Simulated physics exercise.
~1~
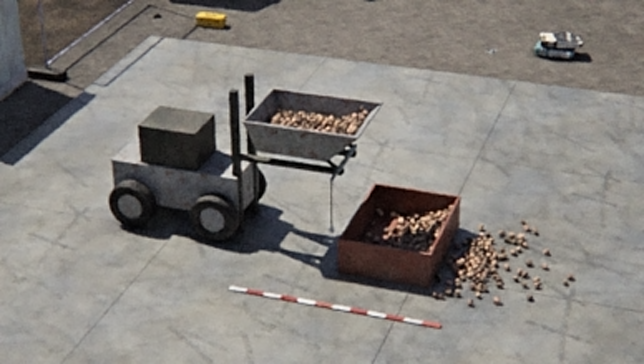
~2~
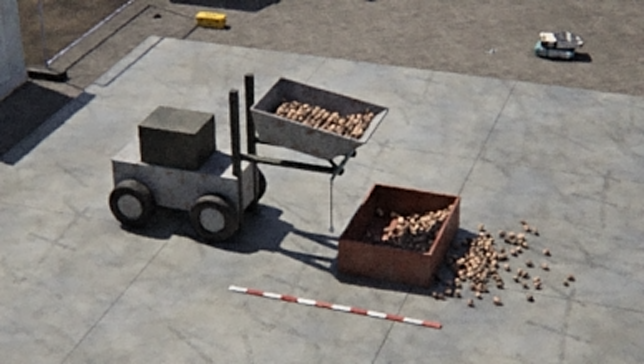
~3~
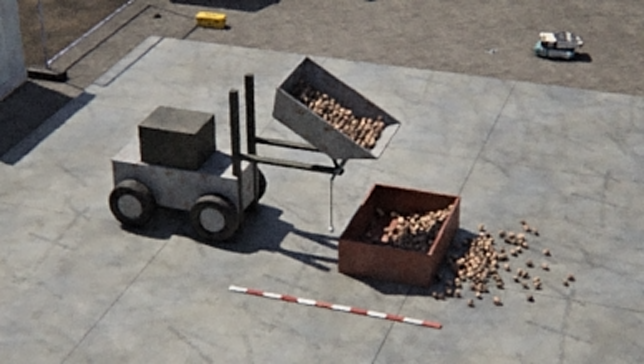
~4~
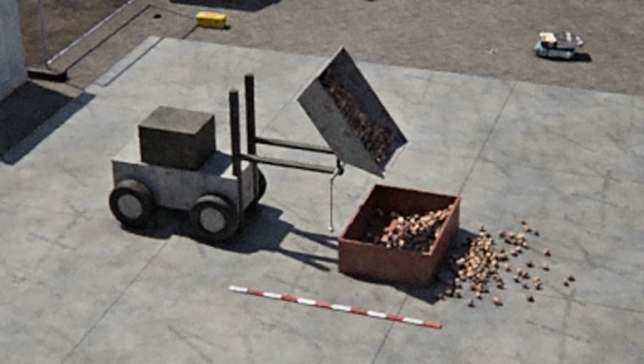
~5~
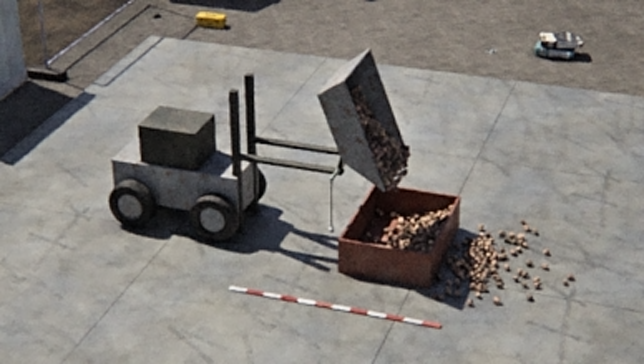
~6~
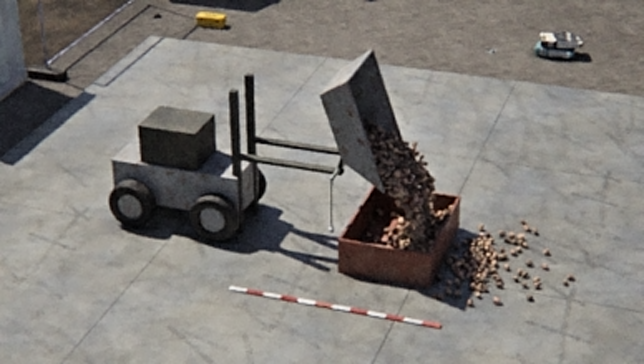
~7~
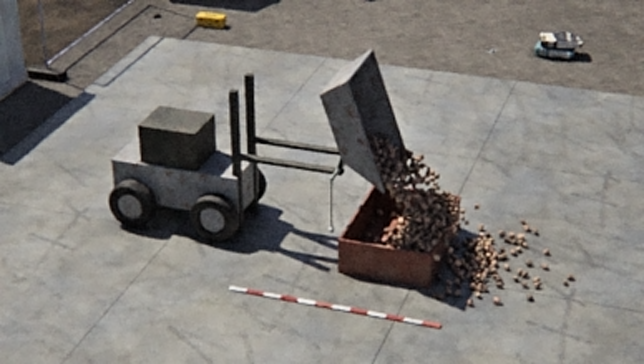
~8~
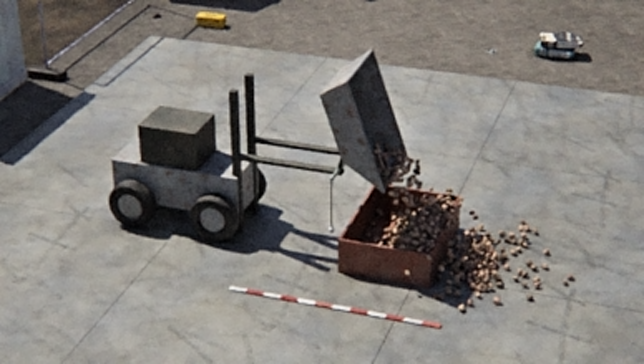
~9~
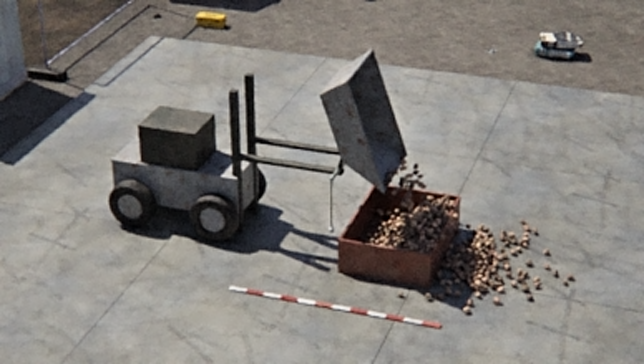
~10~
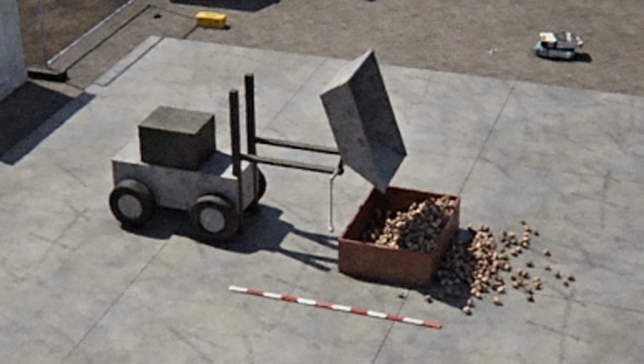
On a concrete yard, a loader's skip tips stones into a bin, some spilling beside it.
